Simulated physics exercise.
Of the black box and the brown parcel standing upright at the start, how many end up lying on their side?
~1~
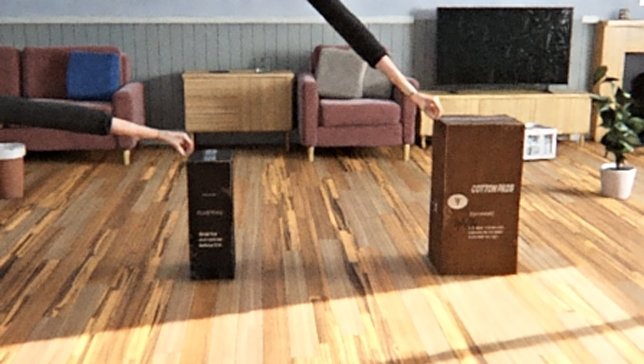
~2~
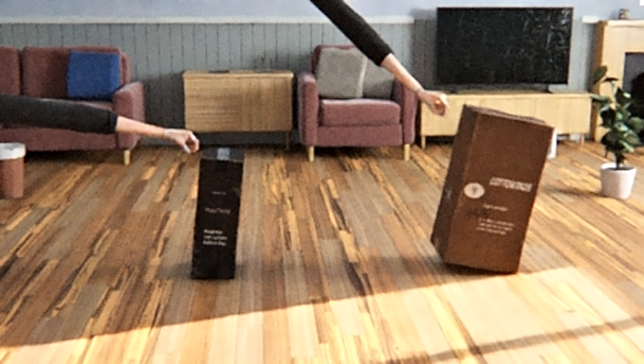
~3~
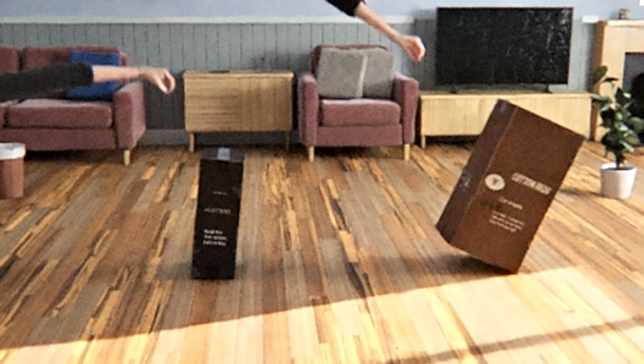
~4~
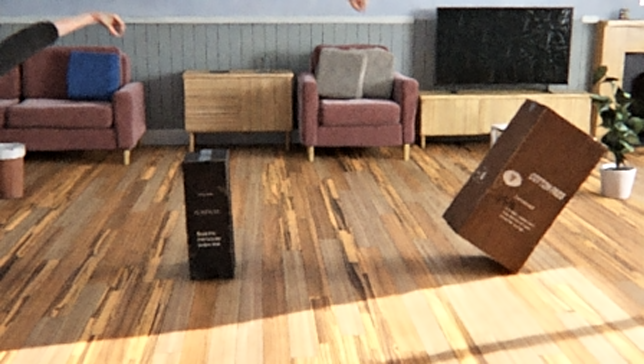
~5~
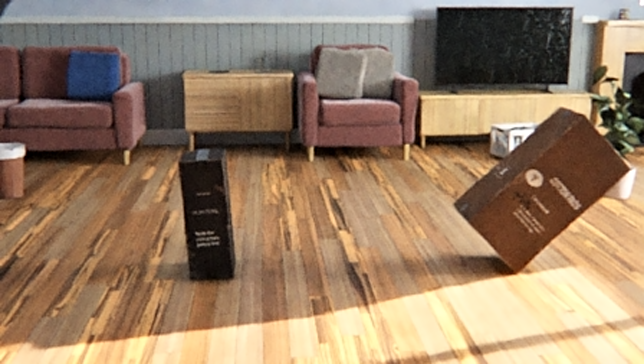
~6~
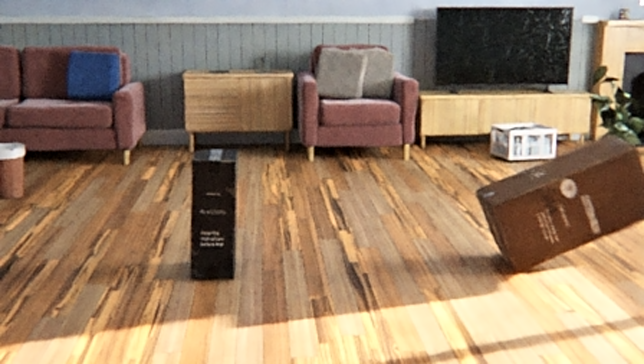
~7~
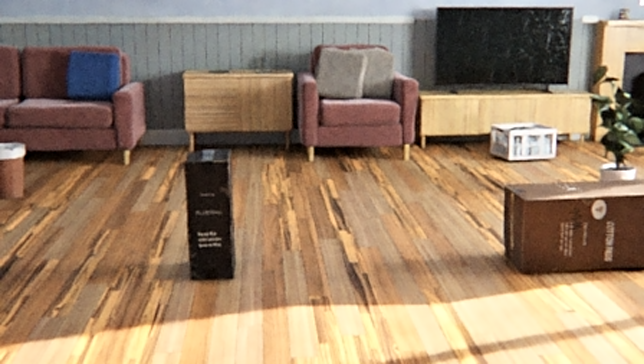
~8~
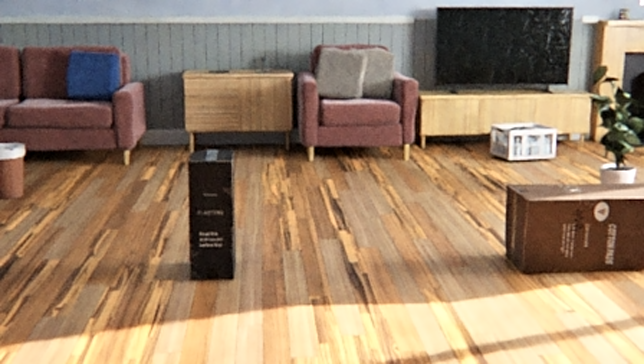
One of them ends up on its side. The brown parcel tips over to the right, while the black box is left standing.
